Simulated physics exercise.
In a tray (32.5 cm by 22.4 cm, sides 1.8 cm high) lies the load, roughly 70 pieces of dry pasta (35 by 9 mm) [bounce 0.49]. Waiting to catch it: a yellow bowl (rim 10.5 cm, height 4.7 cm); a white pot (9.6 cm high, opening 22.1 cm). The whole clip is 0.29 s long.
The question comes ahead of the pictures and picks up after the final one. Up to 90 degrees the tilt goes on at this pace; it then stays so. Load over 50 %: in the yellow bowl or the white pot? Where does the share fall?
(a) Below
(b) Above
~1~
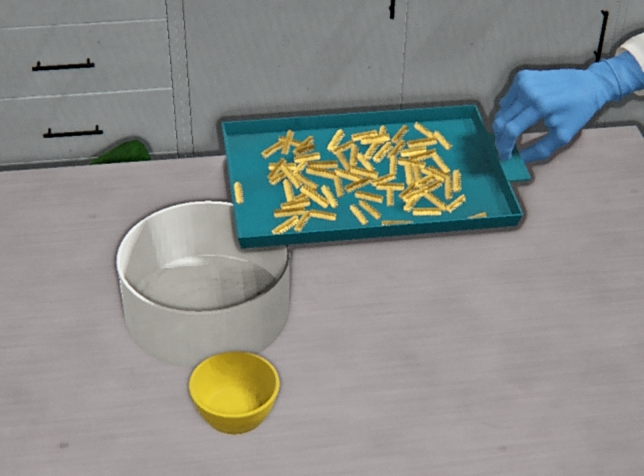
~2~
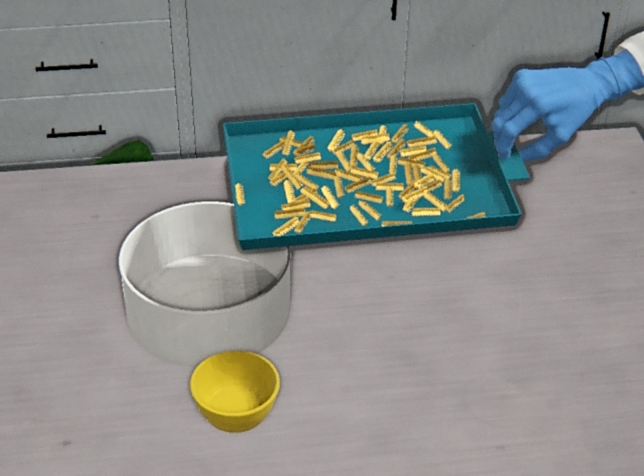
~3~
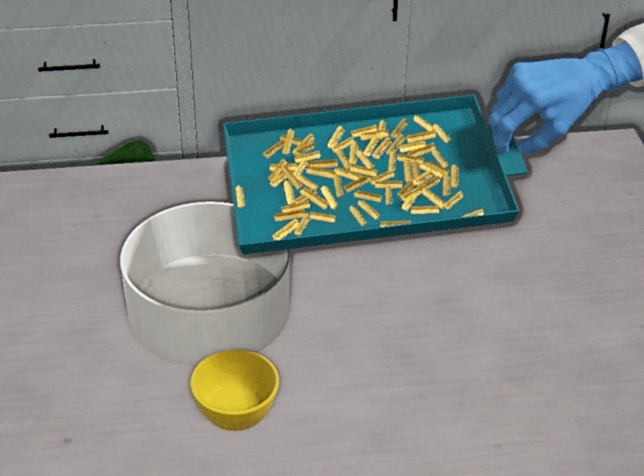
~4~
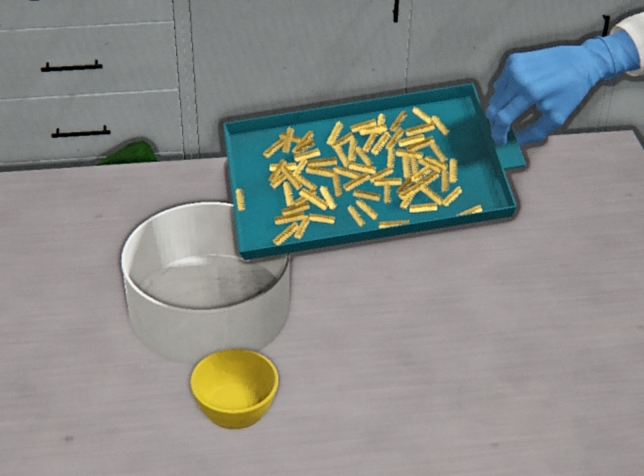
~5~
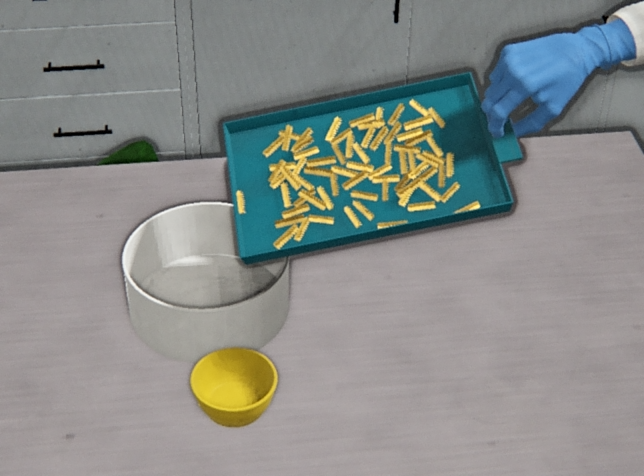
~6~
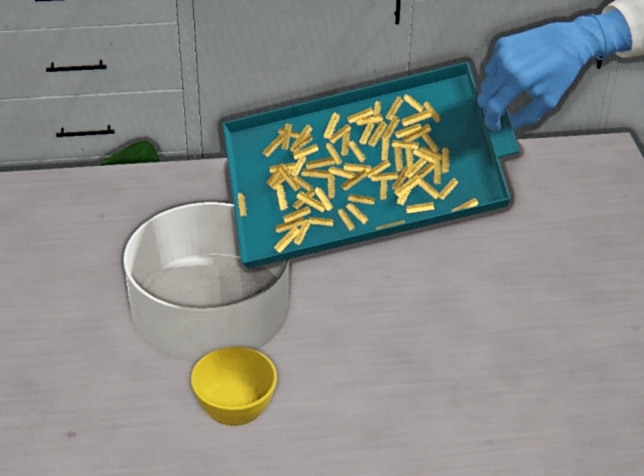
(a) Below.
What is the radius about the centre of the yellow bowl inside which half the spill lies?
Roughly 12 cm from the centre.
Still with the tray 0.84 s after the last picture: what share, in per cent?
Some 35 percent.
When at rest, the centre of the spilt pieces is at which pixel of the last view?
Around pixel (290, 362).
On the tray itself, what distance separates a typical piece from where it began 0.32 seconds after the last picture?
Distance moved on the tray: Approx. 8 cm.
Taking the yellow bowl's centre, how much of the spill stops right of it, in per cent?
Roughly 100 percent of the spill.
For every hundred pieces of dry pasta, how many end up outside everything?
95 per cent or so.
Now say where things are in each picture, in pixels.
Tray at (382, 227); tilt 0 degrees; leading edge at (230, 176); middle of the load at (364, 172); yellow bowl at (234, 383); white pot at (204, 254), in the first picture.
Tray at (382, 228); tilt 1 degrees; leading edge at (231, 178); middle of the load at (364, 172), in the second picture.
Tray at (380, 228); tilt 5 degrees; low side front left; leading edge at (231, 181); middle of the load at (364, 170), in the third picture.
Tray at (378, 230); tilt 9 degrees; low side front left; leading edge at (232, 184); middle of the load at (363, 168), in the fourth picture.
Tray at (376, 230); tilt 14 degrees; low side front left; leading edge at (232, 187); middle of the load at (360, 166), in the fifth picture.
Tray at (375, 231); tilt 19 degrees; low side front left; leading edge at (232, 190); middle of the load at (358, 168); yellow bowl at (234, 377); white pot at (207, 254), in the sixth picture.
Then, 0.32 s after the last picture, tilt 45 degrees; tray 100 %; middle of all pieces on or above the table near (320, 204).
Then, 0.59 s after the last picture, tilt 68 degrees; outside 5 %, tray 85 %, in the air 15 %; middle of all pieces on or above the table near (298, 246).
Then, 0.84 s after the last picture, tilt 88 degrees; white pot 5 %, outside 35 %, tray 35 %, in the air 20 %; middle of all pieces on or above the table near (288, 304).
Then, 1.07 s after the last picture, tilt 90 degrees; outside 80 %, tray 10 %, in the air 5 %; middle of all pieces on or above the table near (284, 348).
In the end, outside 95 %.
